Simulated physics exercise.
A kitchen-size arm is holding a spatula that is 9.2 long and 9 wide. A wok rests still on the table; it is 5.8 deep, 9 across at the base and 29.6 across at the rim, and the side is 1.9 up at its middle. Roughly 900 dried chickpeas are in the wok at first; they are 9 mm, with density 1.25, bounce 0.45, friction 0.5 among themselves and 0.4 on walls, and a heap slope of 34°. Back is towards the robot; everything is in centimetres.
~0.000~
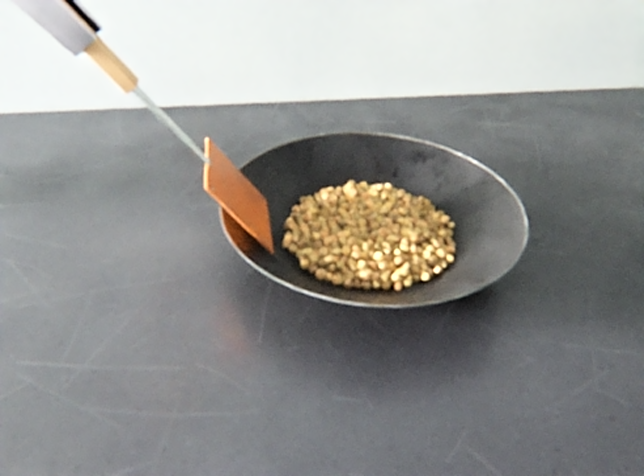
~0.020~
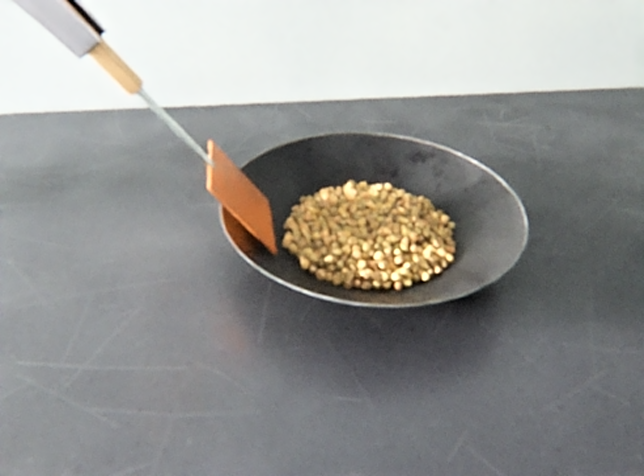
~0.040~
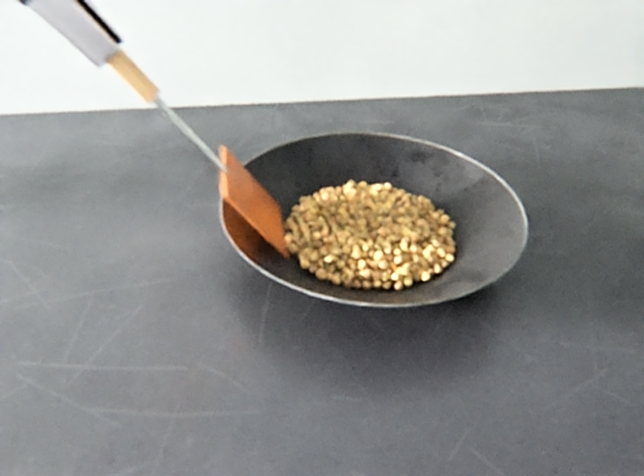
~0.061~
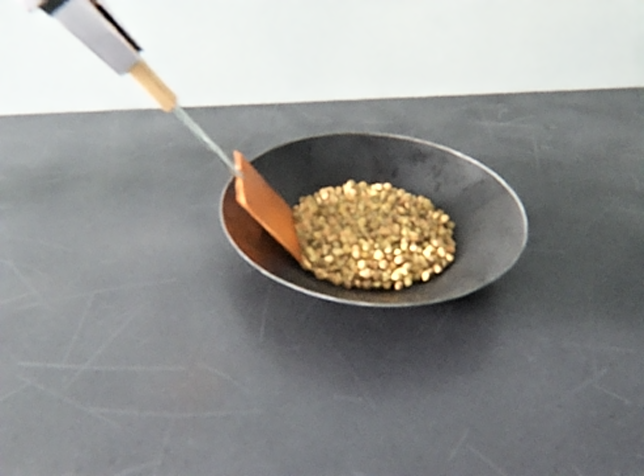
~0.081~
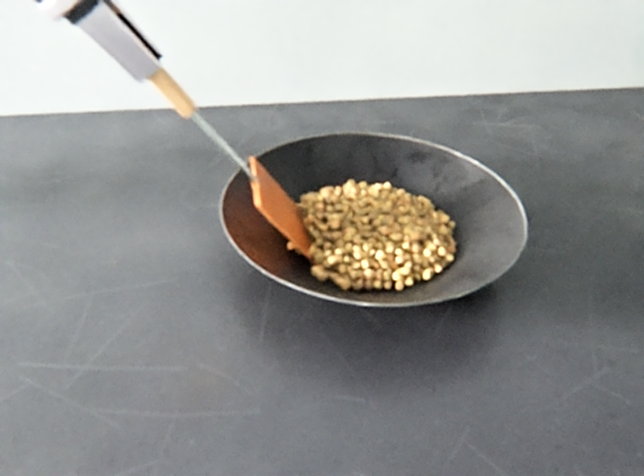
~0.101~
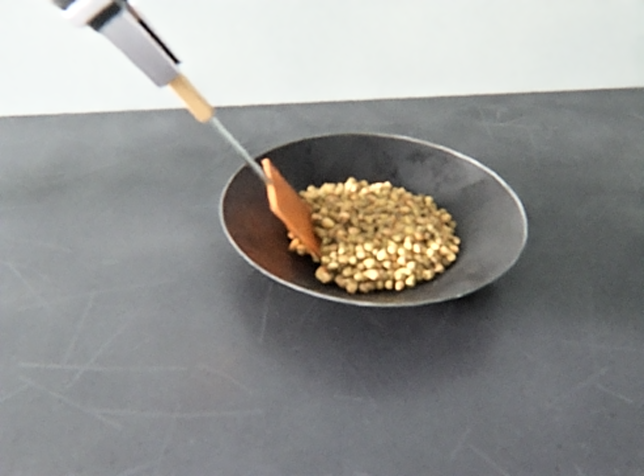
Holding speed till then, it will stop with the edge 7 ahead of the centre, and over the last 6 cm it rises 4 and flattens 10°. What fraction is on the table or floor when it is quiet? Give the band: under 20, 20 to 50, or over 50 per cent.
Under 20 per cent.
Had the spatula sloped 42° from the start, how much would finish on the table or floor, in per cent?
It would then be close to 5 %.
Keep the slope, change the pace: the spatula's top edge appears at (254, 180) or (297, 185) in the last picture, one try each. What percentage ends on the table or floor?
Around 0 per cent, then around 25 per cent.
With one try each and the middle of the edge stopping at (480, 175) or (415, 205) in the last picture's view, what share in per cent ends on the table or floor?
First try roughly 30 percent, second roughly 0 percent.
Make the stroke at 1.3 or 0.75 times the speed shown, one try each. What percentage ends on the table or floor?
I'd expect close to 20 and then close to 0 percent.
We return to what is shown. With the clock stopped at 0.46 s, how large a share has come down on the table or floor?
It is near 5 percent.
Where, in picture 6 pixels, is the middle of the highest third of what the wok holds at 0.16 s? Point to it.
Roughly at (396, 221).
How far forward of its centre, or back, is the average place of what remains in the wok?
It sits some 5.0 centimetres ahead of centre.
After 0.16 s, sloping 55°, highest piece 8 above the table; 900 in the wok.
After 0.22 s, sloping 51°, highest piece 13 above the table; 899 in the wok, 1 on the blade or in flight.
After 0.46 s, sloping 45°, highest piece 9 above the table; 827 in the wok, 41 on the table or floor, 32 on the blade or in flight.
After 1.51 s, sloping 45°, highest piece 7 above the table; 825 in the wok, 75 on the table or floor.
At rest, 825 in the wok, 75 on the table or floor. That is 8 % on the table or floor.
